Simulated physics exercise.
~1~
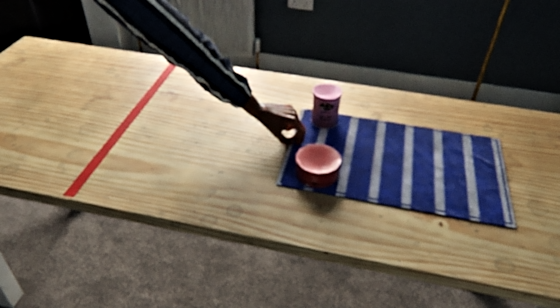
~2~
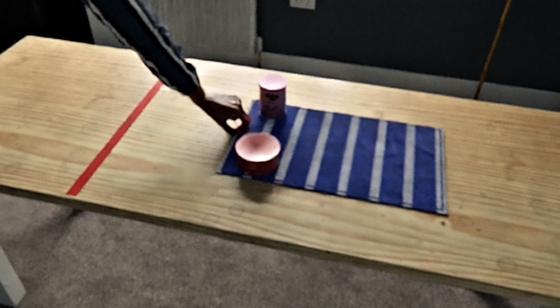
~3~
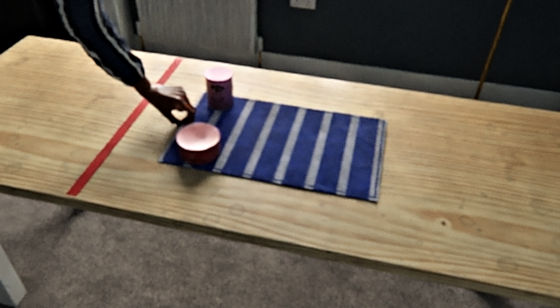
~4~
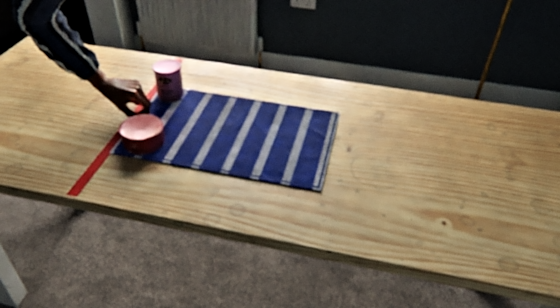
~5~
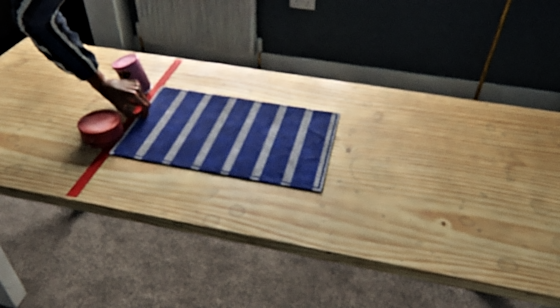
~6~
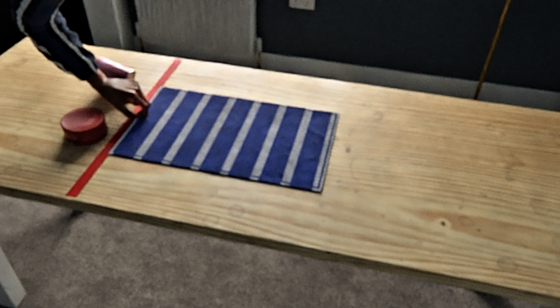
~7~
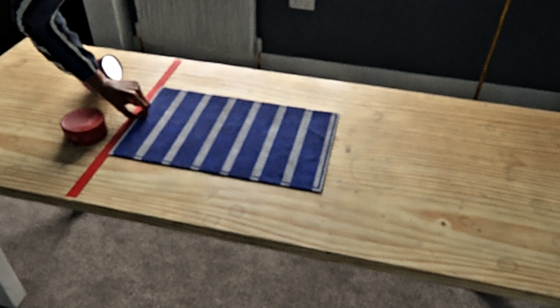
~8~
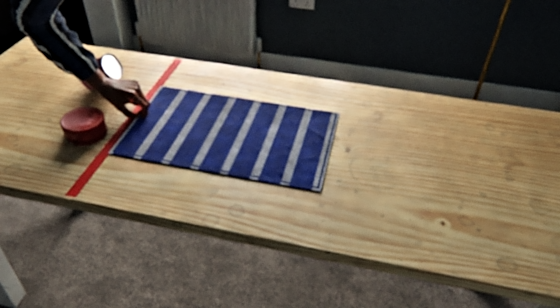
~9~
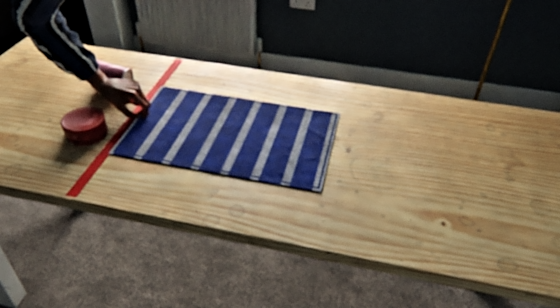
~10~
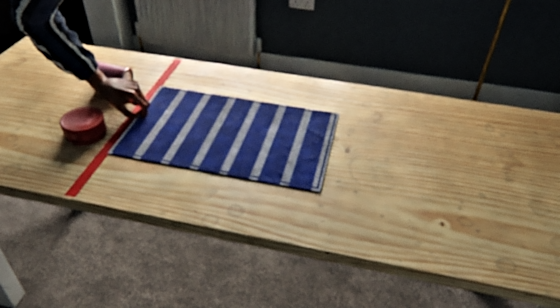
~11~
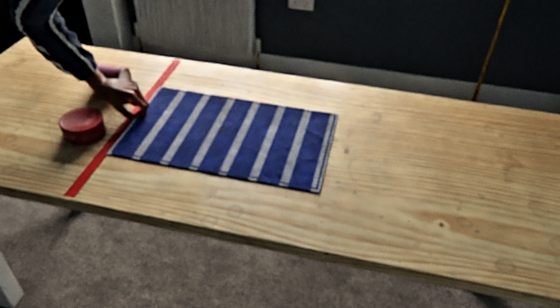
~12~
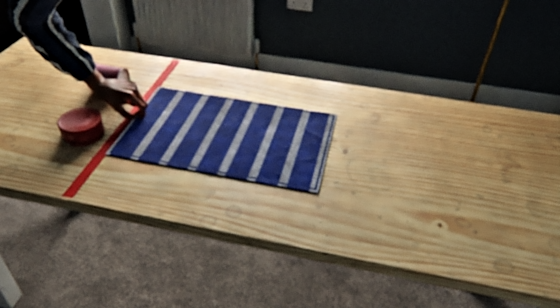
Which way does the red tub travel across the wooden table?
The red tub moves to the left, riding on the striped cloth at first and then sliding off it beyond the red tape.
